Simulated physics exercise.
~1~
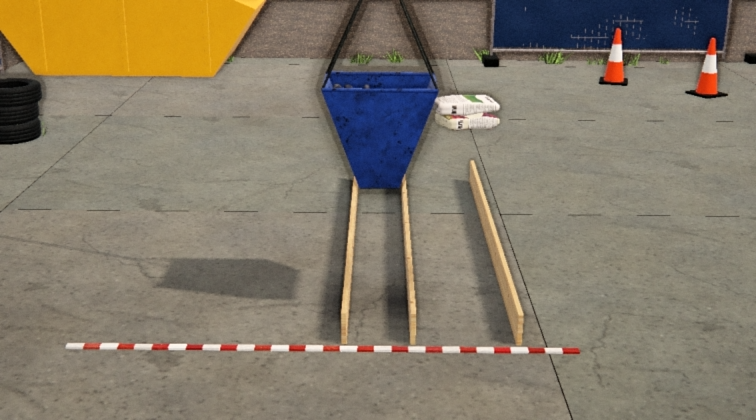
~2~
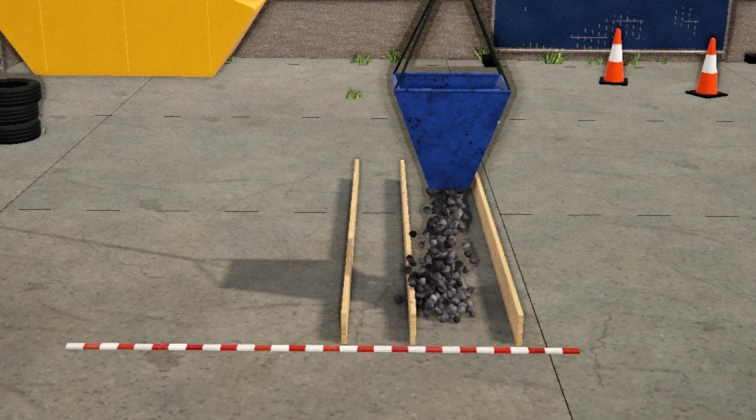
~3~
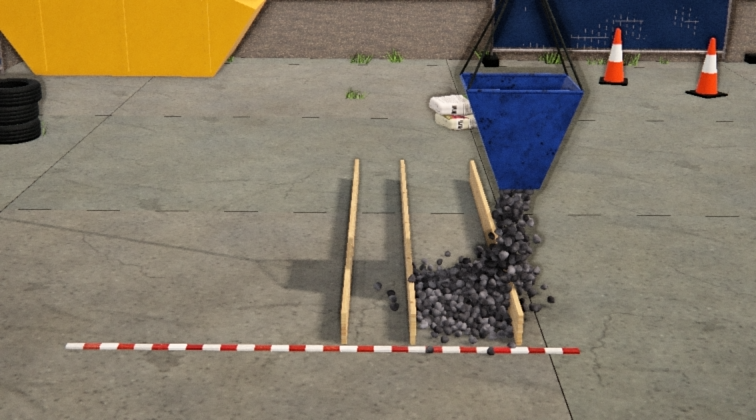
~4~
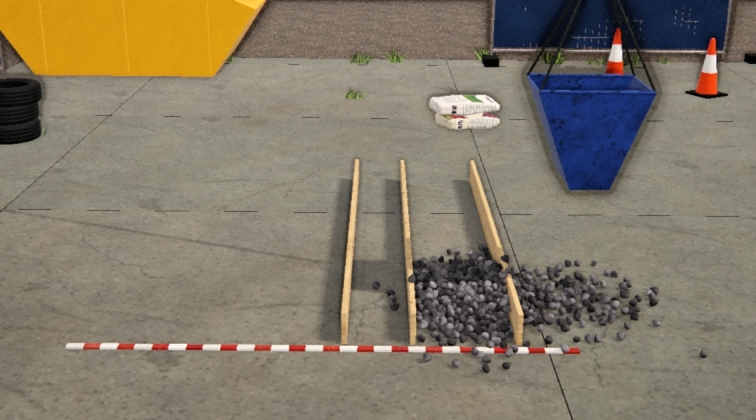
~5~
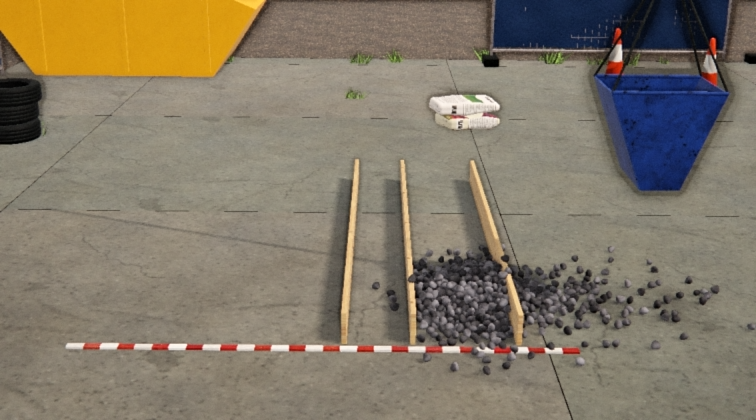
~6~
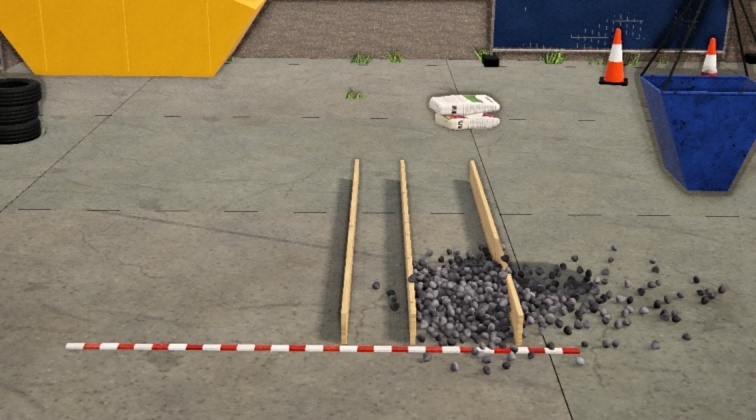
In this clip, a blue skip moves right above three wooden planks on concrete, pouring dark stones from its bottom, and continues right once empty. Most stones settle between the middle and right planks, with others scattered beyond the right plank.
